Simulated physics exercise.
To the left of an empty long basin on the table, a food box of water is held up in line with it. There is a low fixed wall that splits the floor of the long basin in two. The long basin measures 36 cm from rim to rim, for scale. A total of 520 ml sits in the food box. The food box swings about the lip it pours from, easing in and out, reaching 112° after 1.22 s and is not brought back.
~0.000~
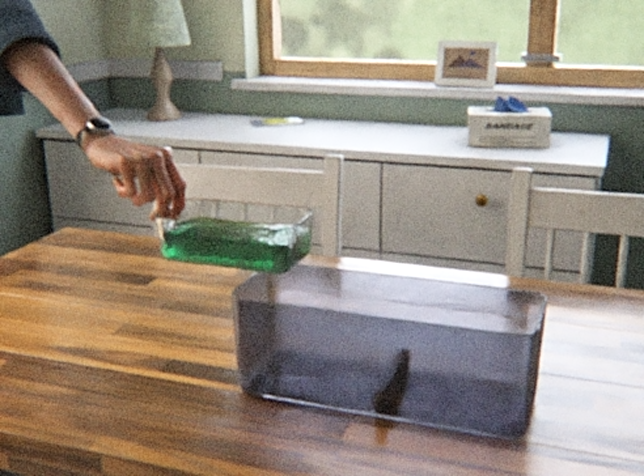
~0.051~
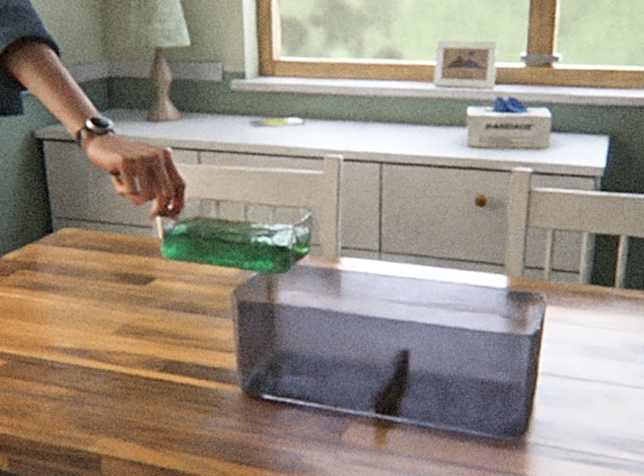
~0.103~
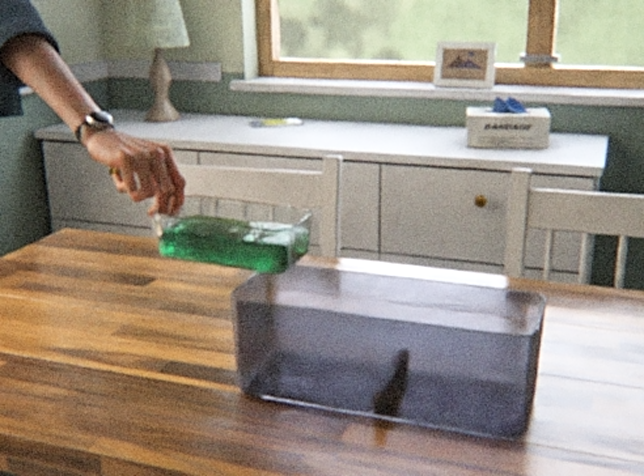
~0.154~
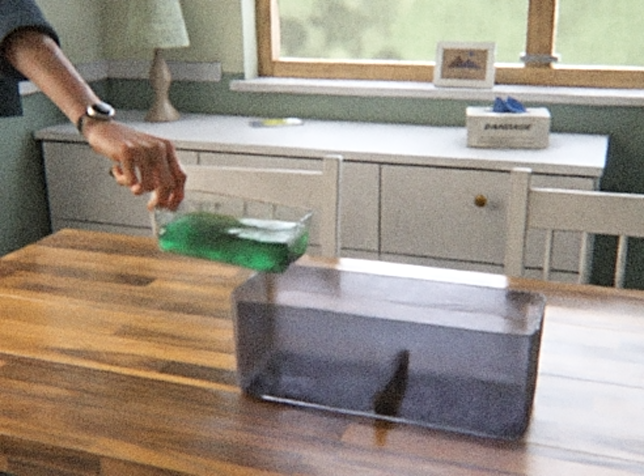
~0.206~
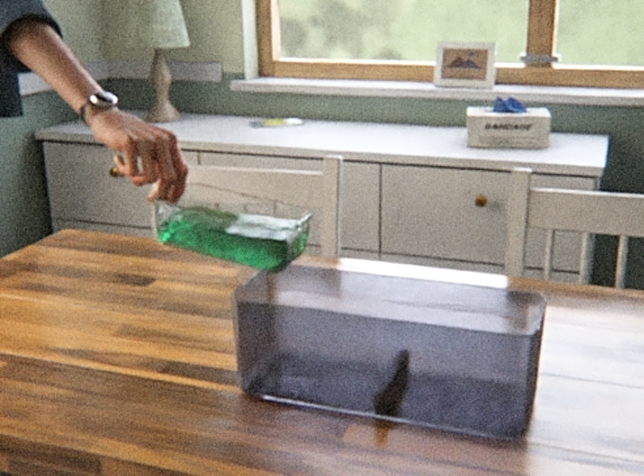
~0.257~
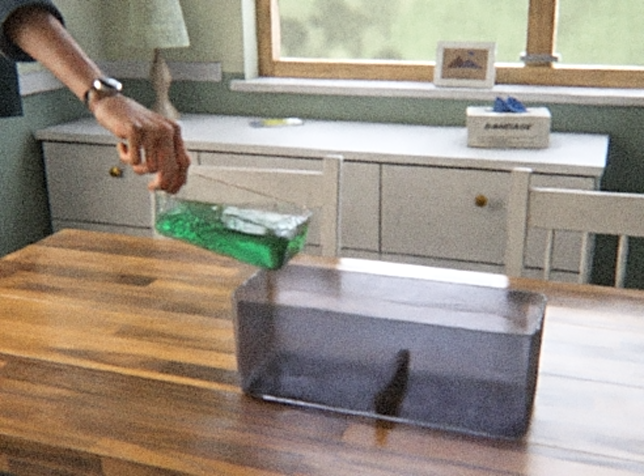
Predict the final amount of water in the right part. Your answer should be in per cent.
The right part ends with roughly 30 per cent.
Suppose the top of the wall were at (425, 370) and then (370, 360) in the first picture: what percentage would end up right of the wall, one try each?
The first try gives 15 percent and the second 65 percent.
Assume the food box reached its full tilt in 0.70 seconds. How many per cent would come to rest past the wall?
Roughly 60 %.
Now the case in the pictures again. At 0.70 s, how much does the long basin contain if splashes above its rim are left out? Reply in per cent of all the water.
Around 22 percent.
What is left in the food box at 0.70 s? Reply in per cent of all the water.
Close to 30 percent of the liquid remains at that time.
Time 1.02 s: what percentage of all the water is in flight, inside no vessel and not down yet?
9 per cent or so.
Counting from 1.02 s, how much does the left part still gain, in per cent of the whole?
Around 10 per cent.
Then, 0.70 s in, the tilt is 68° and 30 per cent is still to pour, 23 is left of the wall and 0 right of it.
Then, 1.02 s in, the tilt is 105° and 3 per cent is still to pour, 56 is left of the wall and 29 right of it.
Then, 1.35 s in, the tilt is 112° and 0 per cent is still to pour, 66 is left of the wall and 30 right of it.
Then, 1.72 s in, the tilt is 112° and 0 per cent is still to pour, 66 is left of the wall and 30 right of it.
Finally, 66 per cent lies left of the wall, 30 right of it and 4 outside.
